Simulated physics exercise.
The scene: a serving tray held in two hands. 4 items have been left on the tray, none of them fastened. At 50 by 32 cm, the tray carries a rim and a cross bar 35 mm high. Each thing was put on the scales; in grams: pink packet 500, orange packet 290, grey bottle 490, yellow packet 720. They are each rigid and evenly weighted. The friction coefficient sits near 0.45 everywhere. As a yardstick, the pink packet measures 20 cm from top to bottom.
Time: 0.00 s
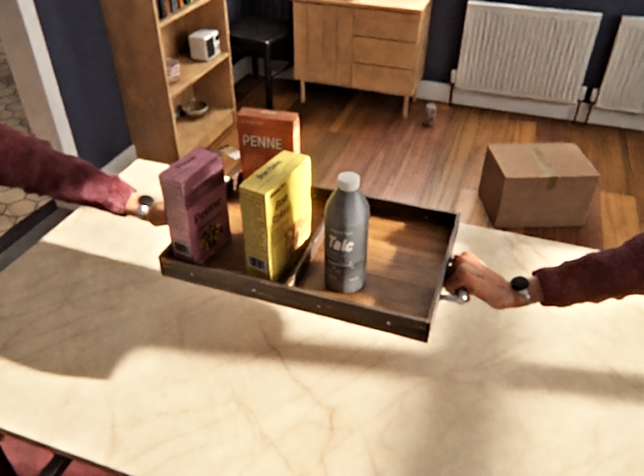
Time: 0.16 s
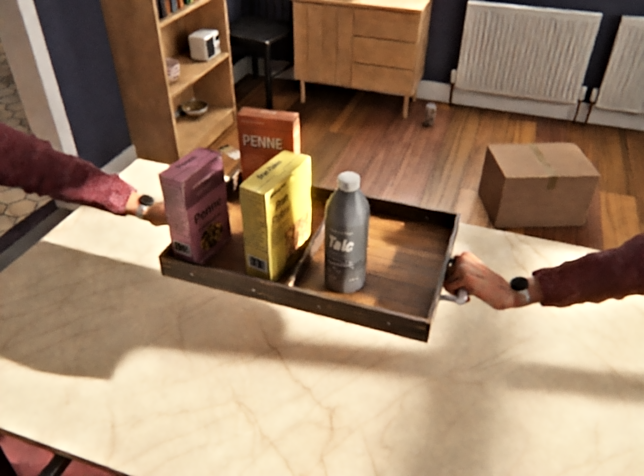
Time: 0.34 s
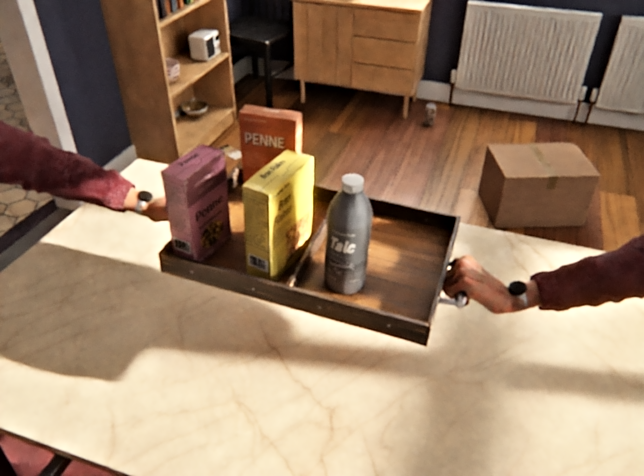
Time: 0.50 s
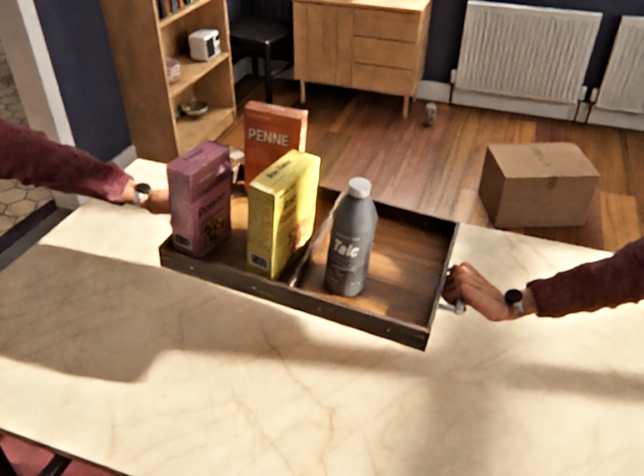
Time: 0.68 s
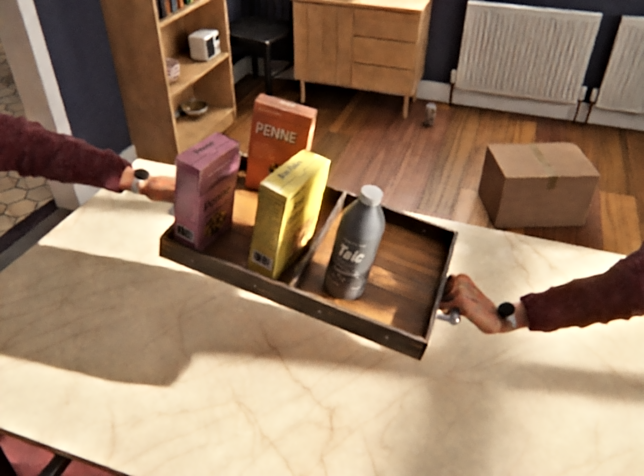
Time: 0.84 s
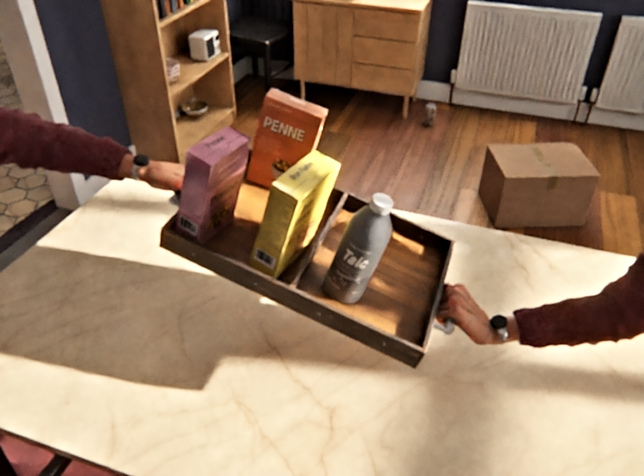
At the start, two hands hold a wooden tray level above a pale table, carrying pink, orange and yellow packets and a grey bottle. The hands then tilt the tray gradually, lowering its right edge further, while the packets and bottle lean with it and keep their places.
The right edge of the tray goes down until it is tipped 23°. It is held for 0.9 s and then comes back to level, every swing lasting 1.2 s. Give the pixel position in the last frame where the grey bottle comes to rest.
Near (435, 266).
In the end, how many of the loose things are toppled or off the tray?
The number is 3.
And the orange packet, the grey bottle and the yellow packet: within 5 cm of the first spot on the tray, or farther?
First, the orange packet stays in its position; second, the grey bottle is moved away; third, the yellow packet is moved away.
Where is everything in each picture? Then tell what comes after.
Tray level; grey bottle (347, 232); pink packet (198, 210), in the first picture.
Tray level; yellow packet (278, 218); pink packet (198, 209), in the second picture.
Tray at 2°, right edge down; orange packet (271, 158); yellow packet (279, 218), in the third picture.
Tray at 5°, right edge down; pink packet (201, 203); orange packet (274, 155), in the fourth picture.
Tray at 11°, right edge down; yellow packet (288, 217); pink packet (206, 195), in the fifth picture.
Tray at 16°, right edge down; grey bottle (361, 247); orange packet (285, 146), in the sixth picture.
After 1.24 s, tray at 23°, right edge down; grey bottle tipped 15° from how it sat near (383, 260); pink packet tipped 54° from how it sat; yellow packet tipped 31° from how it sat.
After 1.34 s, tray at 23°, right edge down; grey bottle tipped 53° from how it sat near (416, 288); pink packet tipped 59° from how it sat; yellow packet tipped 62° from how it sat.
After 2.84 s, tray at 10°, right edge down; grey bottle tipped 71° from how it sat near (437, 286); pink packet tipped 73° from how it sat; yellow packet tipped 73° from how it sat.
At rest (3.9 s), tipped over on the tray, pink packet, grey bottle and yellow packet; the last one in place, give or take 5 cm. In the last view, grey bottle near (435, 266).
